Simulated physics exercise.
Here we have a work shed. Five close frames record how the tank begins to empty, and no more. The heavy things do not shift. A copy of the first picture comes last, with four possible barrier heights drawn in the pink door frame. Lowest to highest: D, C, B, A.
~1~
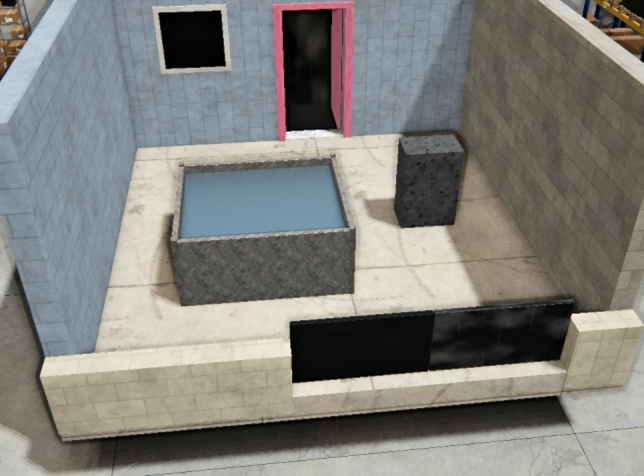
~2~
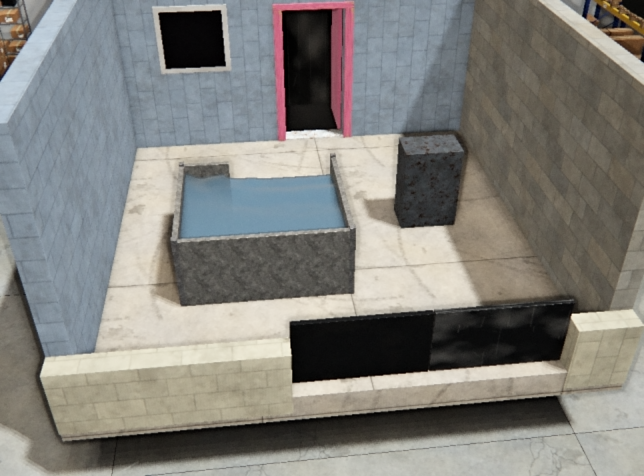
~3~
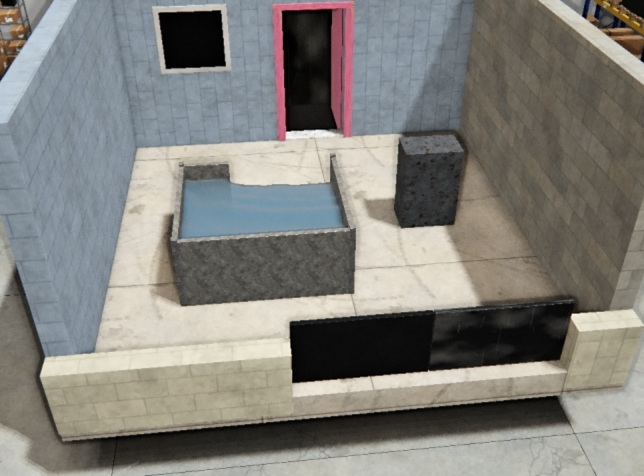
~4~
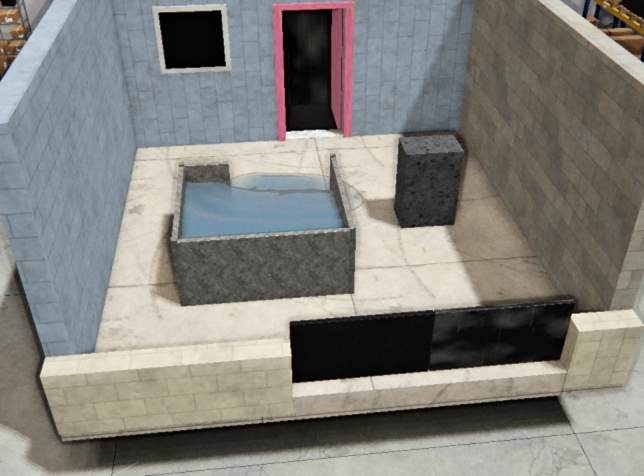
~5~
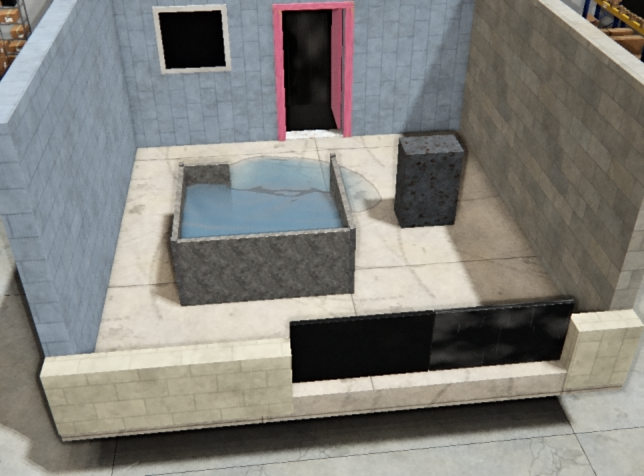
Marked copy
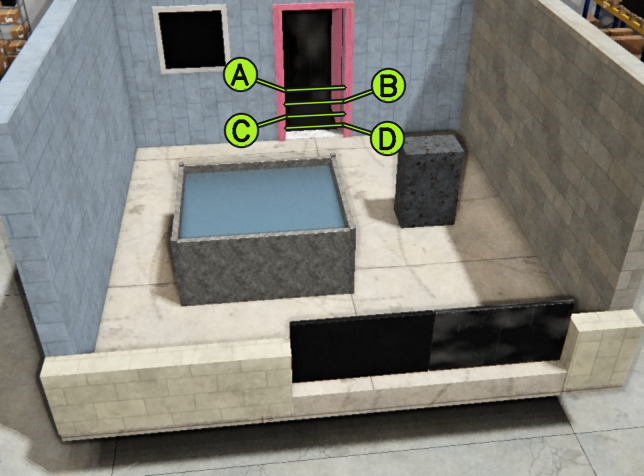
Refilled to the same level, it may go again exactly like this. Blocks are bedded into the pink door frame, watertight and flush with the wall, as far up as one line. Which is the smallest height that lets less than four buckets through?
Choose C.
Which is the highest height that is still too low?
D it is.
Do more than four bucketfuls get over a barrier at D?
Yes.
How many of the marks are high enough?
Three of them.
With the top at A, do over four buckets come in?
No, not at all.
On the marked copy, A at (314, 88); B at (314, 102); C at (315, 115); D at (315, 126); from the bottom up D, C, B, A.
For height A, nothing gets over.
For height B, nothing gets over.
For height C, a splash gets over, under a bucket.
For height D, about 12 bucketfuls get in.
